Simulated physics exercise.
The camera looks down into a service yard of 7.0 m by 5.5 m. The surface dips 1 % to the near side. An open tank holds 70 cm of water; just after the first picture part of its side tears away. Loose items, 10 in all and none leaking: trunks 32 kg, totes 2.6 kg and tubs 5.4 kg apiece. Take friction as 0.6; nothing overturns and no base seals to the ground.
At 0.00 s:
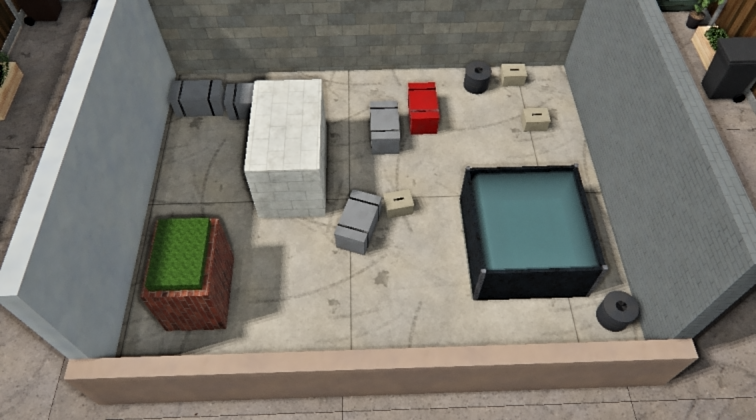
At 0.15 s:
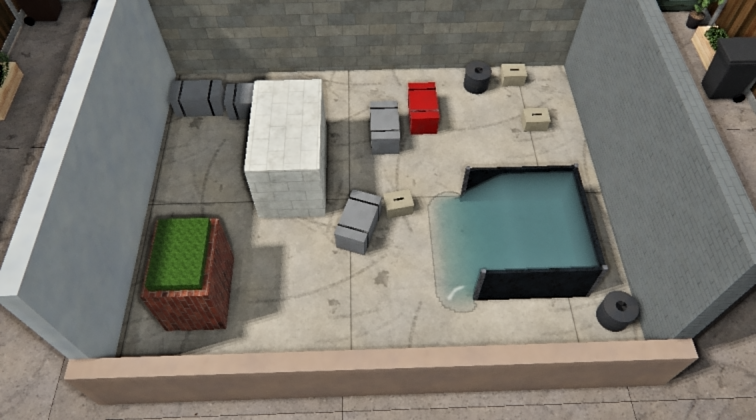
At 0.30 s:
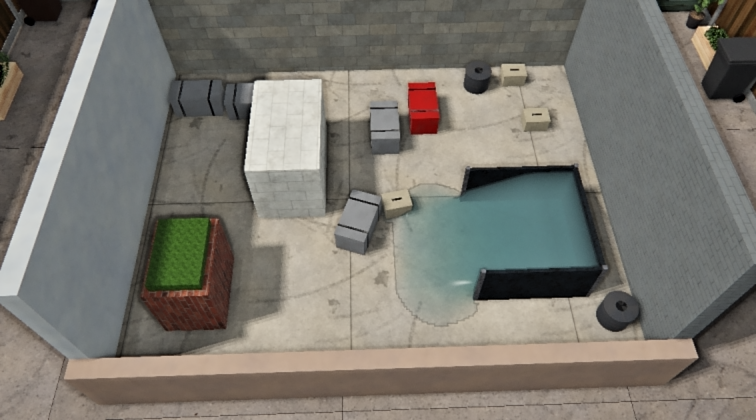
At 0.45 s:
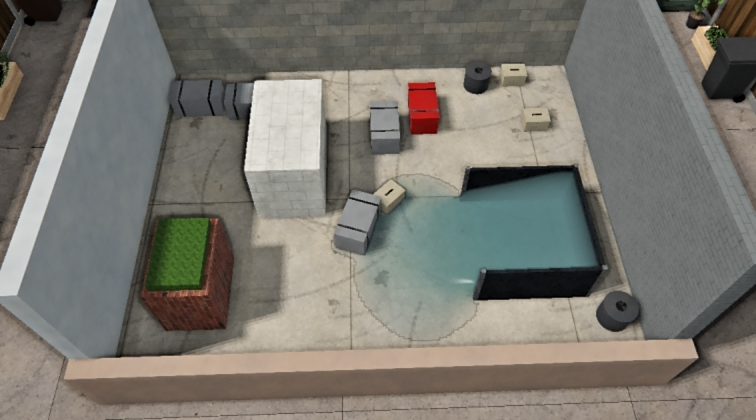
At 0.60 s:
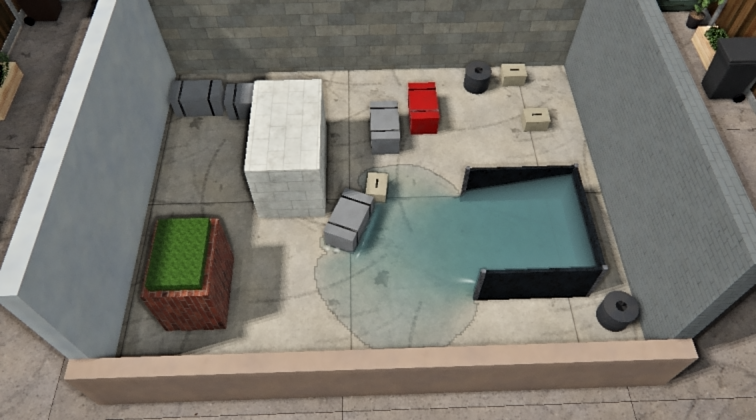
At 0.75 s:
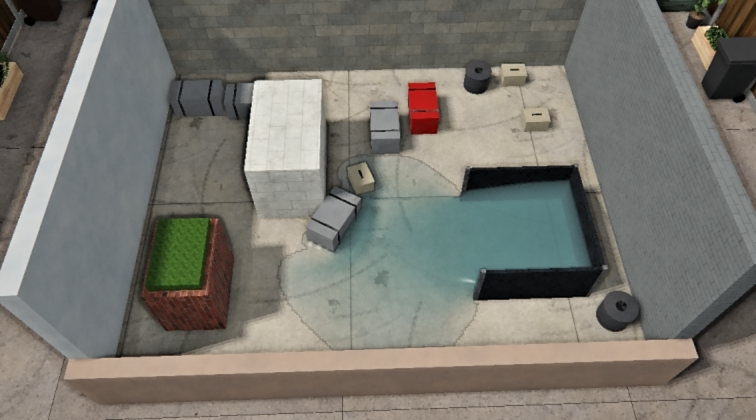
Water poured out of the left side of a dark open tank and spread across the yard floor, pushing a small tan box and then a gray one leftward, while the red box stayed put.
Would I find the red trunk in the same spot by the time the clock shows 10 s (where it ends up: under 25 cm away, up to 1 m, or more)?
Red trunk barely shifts.
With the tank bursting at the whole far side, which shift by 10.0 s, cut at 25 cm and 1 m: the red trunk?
Then the red trunk gets carried off.
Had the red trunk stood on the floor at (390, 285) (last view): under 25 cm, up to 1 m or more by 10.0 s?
It ends far away.
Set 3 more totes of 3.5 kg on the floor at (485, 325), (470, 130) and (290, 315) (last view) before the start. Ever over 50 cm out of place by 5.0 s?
In turn: Short of it, under, more.
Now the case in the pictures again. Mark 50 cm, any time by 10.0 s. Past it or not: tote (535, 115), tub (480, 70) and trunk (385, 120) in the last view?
In that order: Short of it, over, short of it.
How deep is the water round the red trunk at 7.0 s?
Roughly 4 cm.
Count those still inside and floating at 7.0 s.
At that moment 2.
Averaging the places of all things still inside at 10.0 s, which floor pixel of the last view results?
At about (440, 135).
After 2.0 s the red trunk is near (424, 100), 0.0 m from its start, aground; 1 afloat.
After 4.5 s the red trunk is near (424, 100), 0.0 m from its start, aground; 2 afloat.
After 7.0 s the red trunk is near (424, 100), 0.0 m from its start, aground; 2 afloat.
After 10.0 s the red trunk is near (425, 100), 0.0 m from its start, aground; 4 afloat.
